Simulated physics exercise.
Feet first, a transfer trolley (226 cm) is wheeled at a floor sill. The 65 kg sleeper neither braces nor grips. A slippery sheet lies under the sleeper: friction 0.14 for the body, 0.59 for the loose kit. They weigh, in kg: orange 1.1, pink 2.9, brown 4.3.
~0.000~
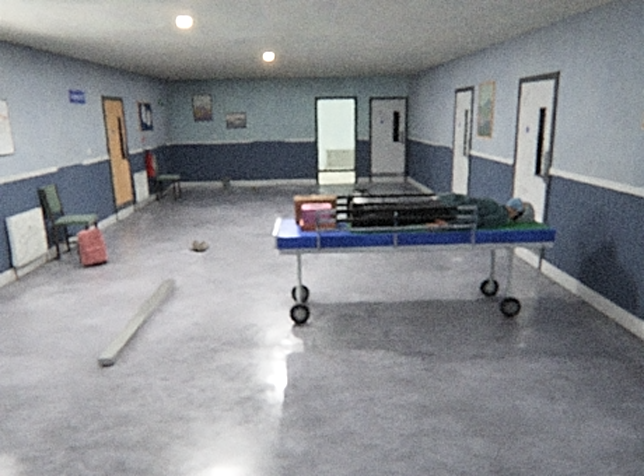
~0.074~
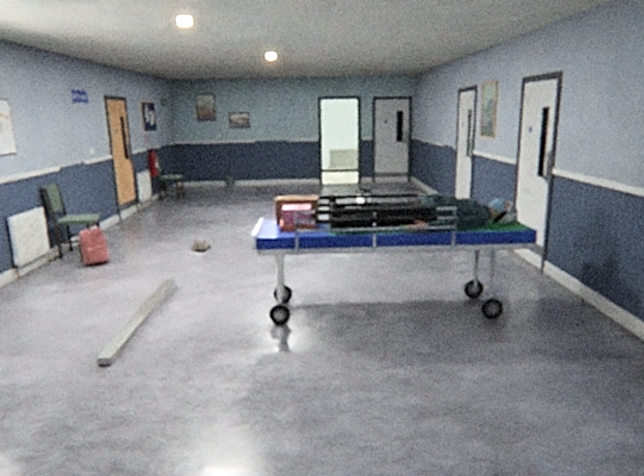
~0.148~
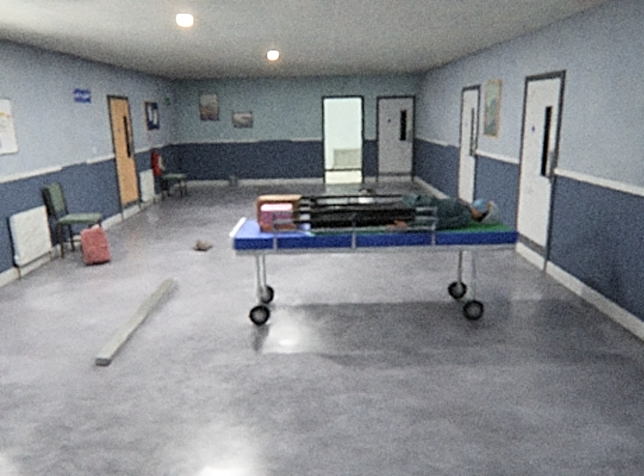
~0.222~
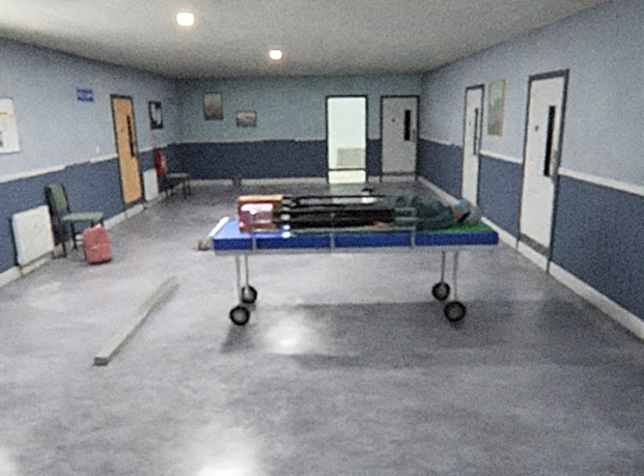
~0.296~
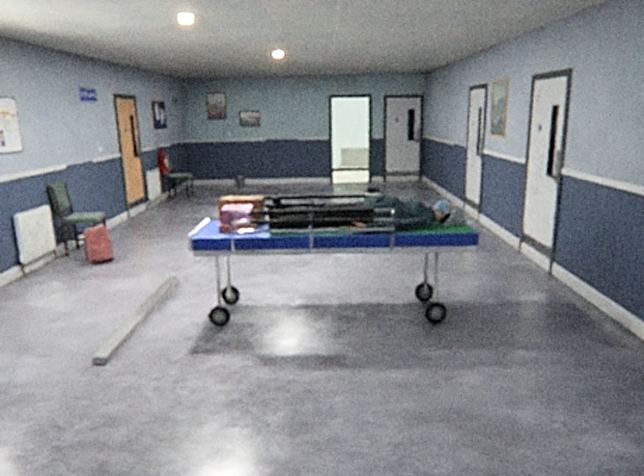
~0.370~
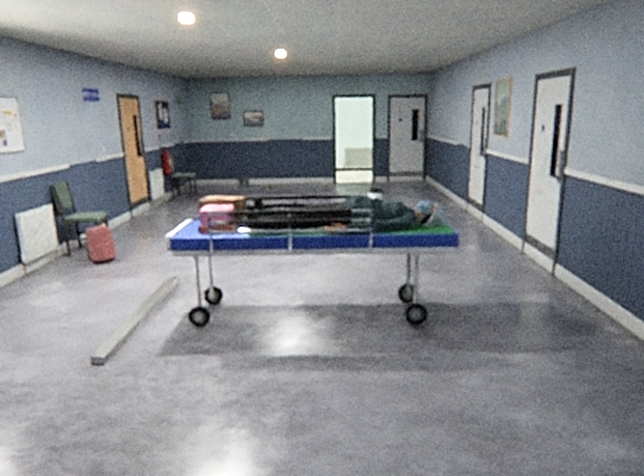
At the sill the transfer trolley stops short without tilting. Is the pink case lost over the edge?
This time the pink case tumbles off.
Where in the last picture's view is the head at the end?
Around (342, 218).
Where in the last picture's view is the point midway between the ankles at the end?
Near (180, 223).
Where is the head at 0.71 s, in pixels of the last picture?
Near (345, 217).
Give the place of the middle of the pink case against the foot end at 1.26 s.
About 45 cm past it.
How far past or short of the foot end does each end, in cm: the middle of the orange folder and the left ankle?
Orange folder 20 short, left ankle 40 short.
The jolt is at 0.56 s.
After 0.71 s the pink case is 8 cm short of the foot end, tilted 0°, near (134, 216) in the last picture's view; the brown holdall 21 cm short of the foot end, tilted 10°.
After 0.96 s the pink case is 22 cm past the foot end, tilted 45°, near (101, 238) in the last picture's view; the brown holdall 22 cm short of the foot end, tilted 0°.
After 1.26 s the pink case is 45 cm past the foot end, tilted 90°, near (89, 300) in the last picture's view; the brown holdall 22 cm short of the foot end, tilted 0°.
When all is still (1.5 s), orange folder stays on; pink case drops off; brown holdall stays on; left ankle stops short of the foot end.
